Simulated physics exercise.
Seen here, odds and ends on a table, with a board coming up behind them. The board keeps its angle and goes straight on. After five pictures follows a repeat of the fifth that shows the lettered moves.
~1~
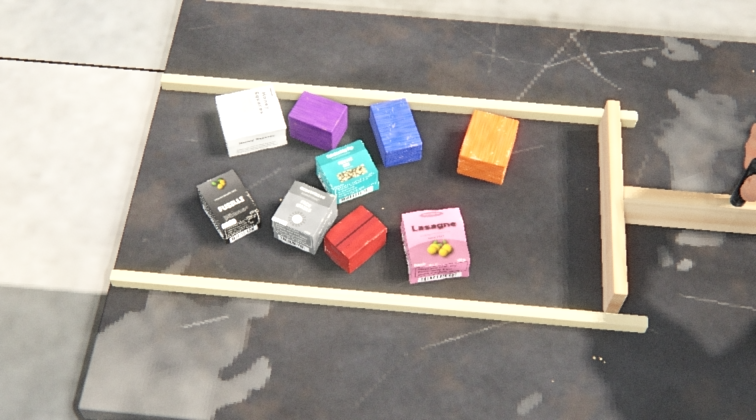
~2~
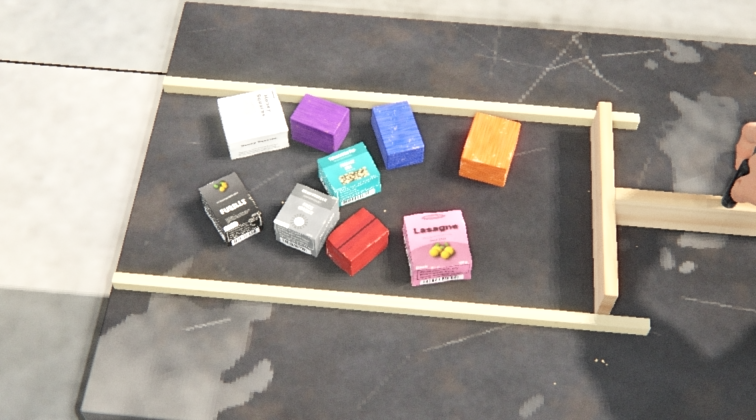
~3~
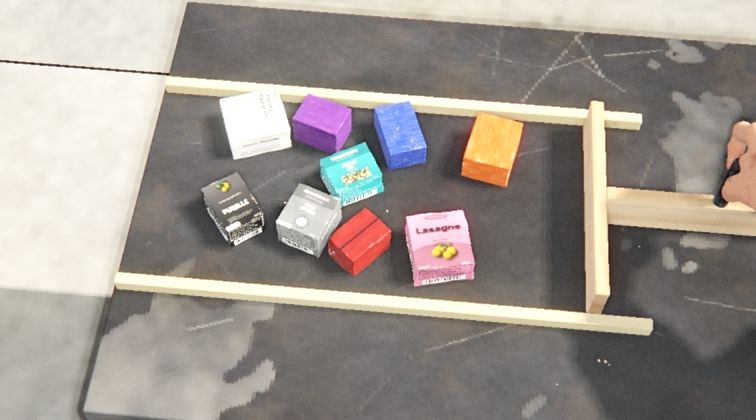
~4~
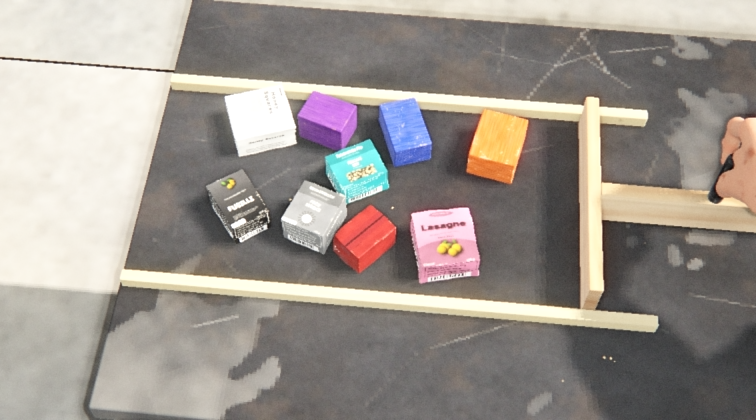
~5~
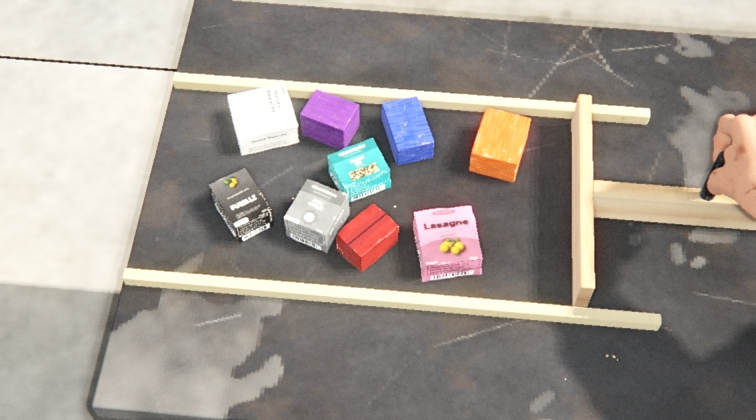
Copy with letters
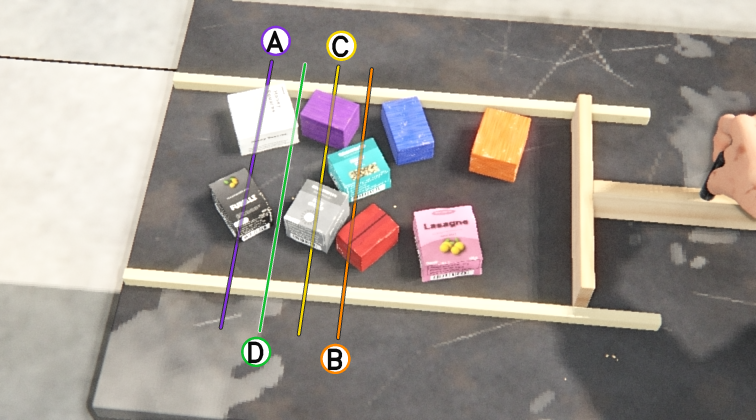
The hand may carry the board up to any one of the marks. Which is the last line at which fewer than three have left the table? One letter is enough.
Up to line D.
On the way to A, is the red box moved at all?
Yes.
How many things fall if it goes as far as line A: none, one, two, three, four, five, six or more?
In all, four.
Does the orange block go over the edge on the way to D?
No.
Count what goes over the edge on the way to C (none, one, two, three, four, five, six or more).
In all, none.
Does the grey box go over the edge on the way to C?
No.
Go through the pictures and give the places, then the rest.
In the first frame, orange block (488, 147); grey box (305, 217); blue block (396, 132).
In the second frame, board (608, 193); black packet (232, 210).
In the third frame, board (599, 192); purple block (322, 124).
In the fourth frame, board (594, 188); white packet (261, 120).
In the fifth frame, board (586, 185); orange block (500, 145); grey box (317, 215); blue block (408, 130).
On the marked copy, A at (248, 184); B at (356, 193); C at (320, 190); D at (284, 187).
Following D. Soon after the start, board (477, 177); blue block (402, 128); orange block (447, 142).
Later, board (369, 168); white packet (208, 115); black packet (198, 198).
In the end, board (287, 161); white packet over the edge; black packet over the edge; two fallen.
As for the rest, A drops four; B is within the limit but short; C is within the limit but short.
